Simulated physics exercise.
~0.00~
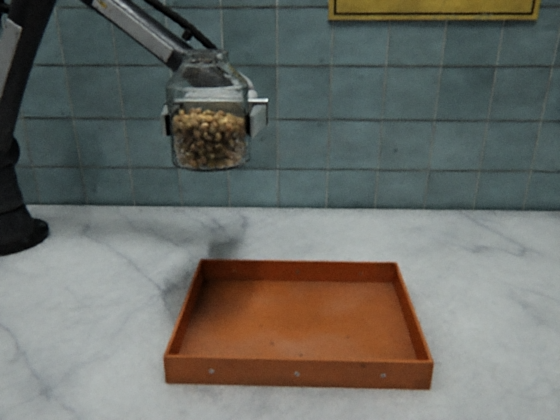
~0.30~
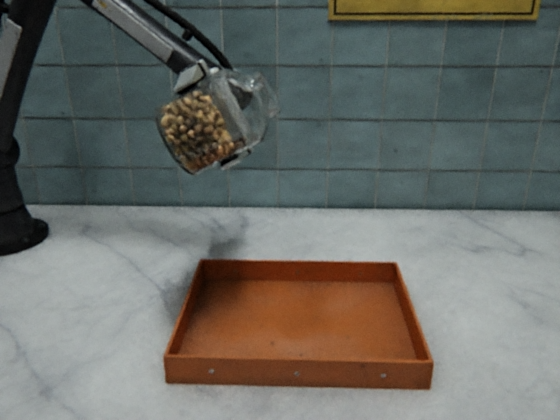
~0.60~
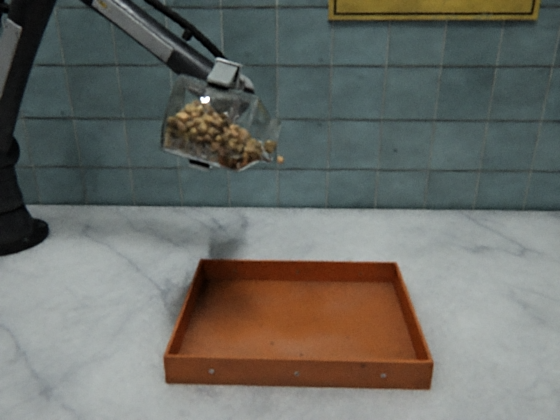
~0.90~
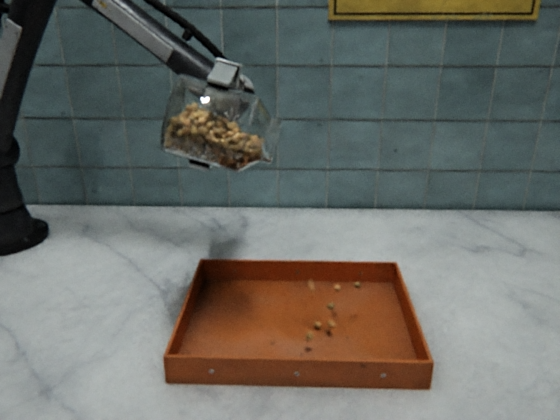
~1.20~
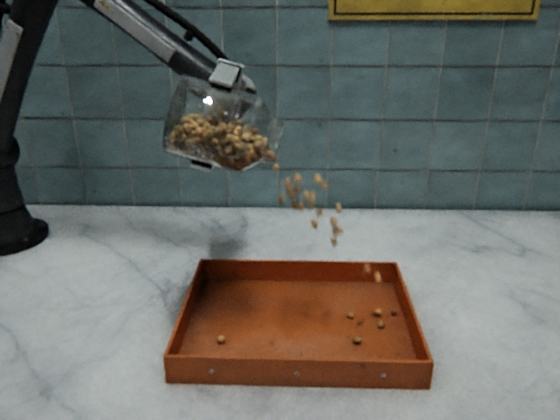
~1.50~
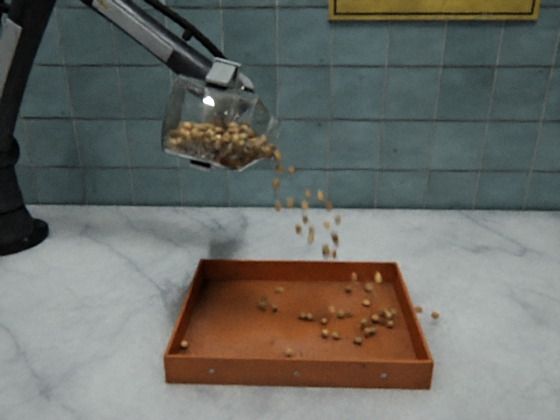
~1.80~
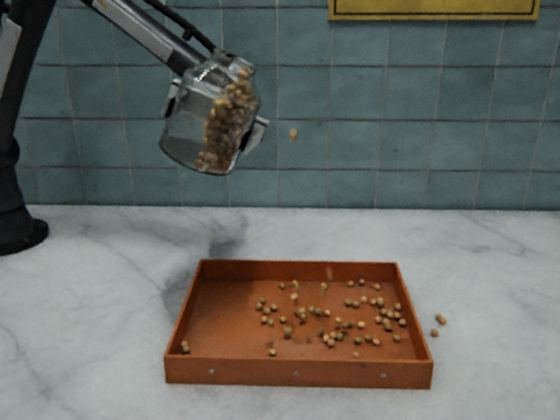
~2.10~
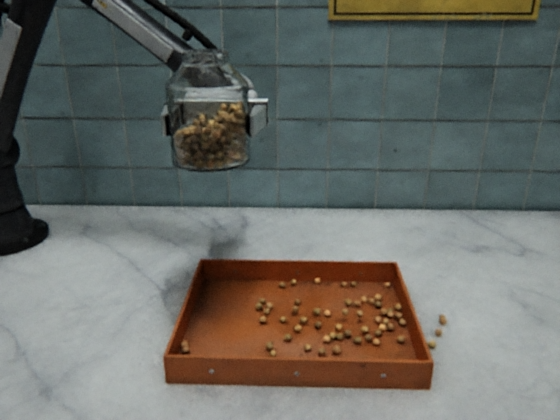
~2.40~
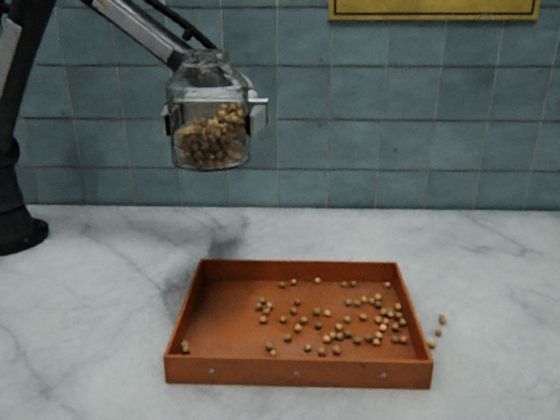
On a marble surface before blue-green tiles, a robotic arm tips a clear jar of dried chickpeas to the right, spilling some into a shallow orange-brown tray, then turns it upright, with most still inside, many scattered in the tray and a few on the surface to its right.
